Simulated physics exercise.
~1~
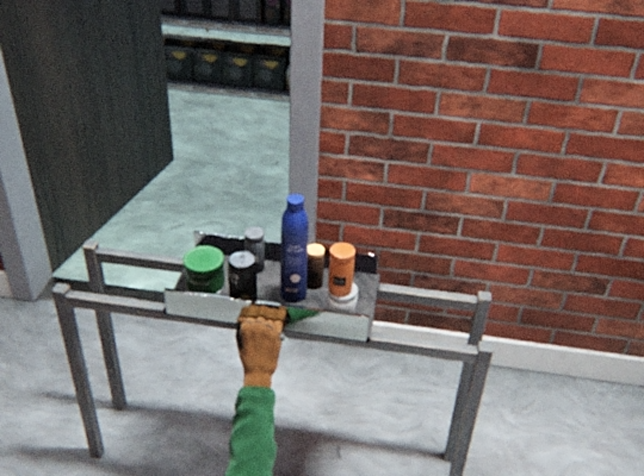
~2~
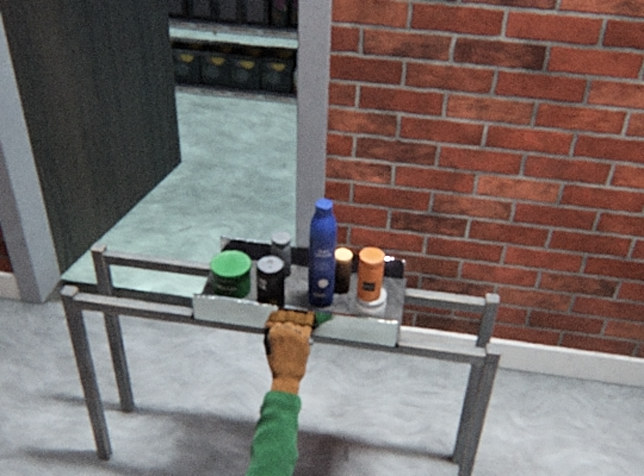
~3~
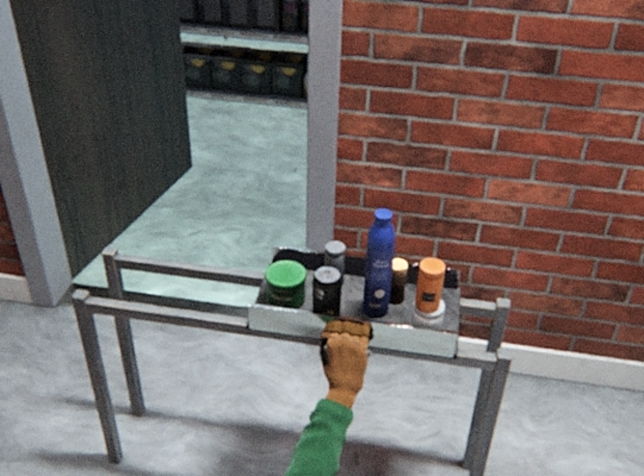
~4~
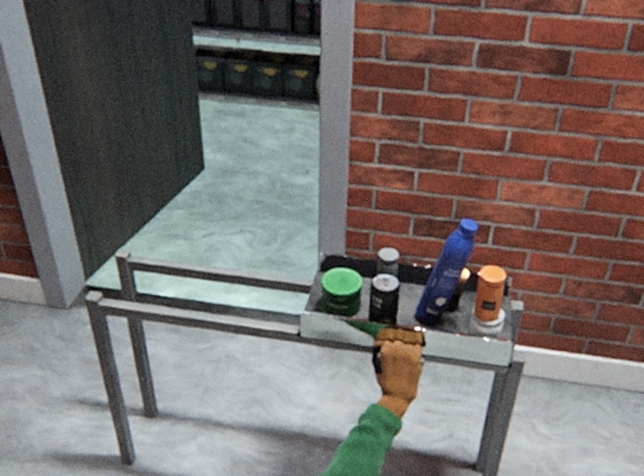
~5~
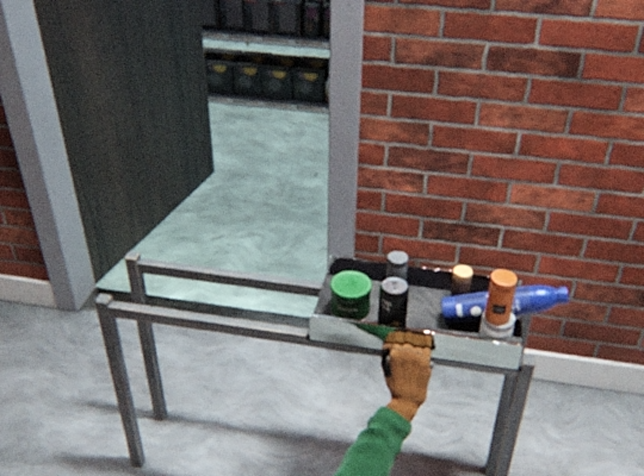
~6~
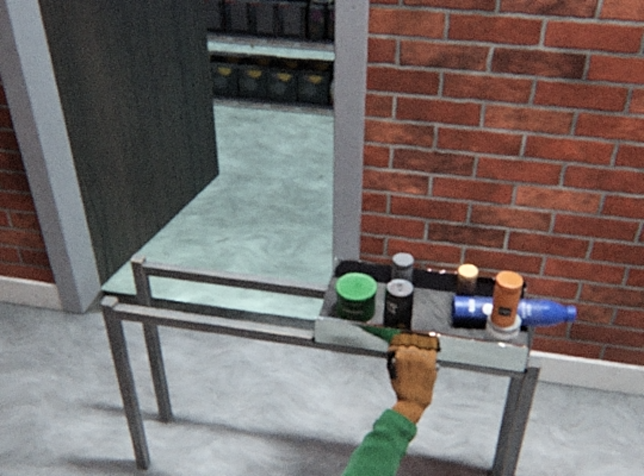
A gloved hand in a green sleeve grips the front of a shallow tray on a grey metal rack, seen from above and in front, with a brick wall on the right and a dark door opening onto shelves on the left. The tray holds a green tub, a black can and grey shaker, a tall blue bottle in the middle, and a brown shaker and orange shaker on a white jar at right. The hand slides the tray rightward to the rack's end, where the bottle tips right. It ends lying on its side, the others upright.
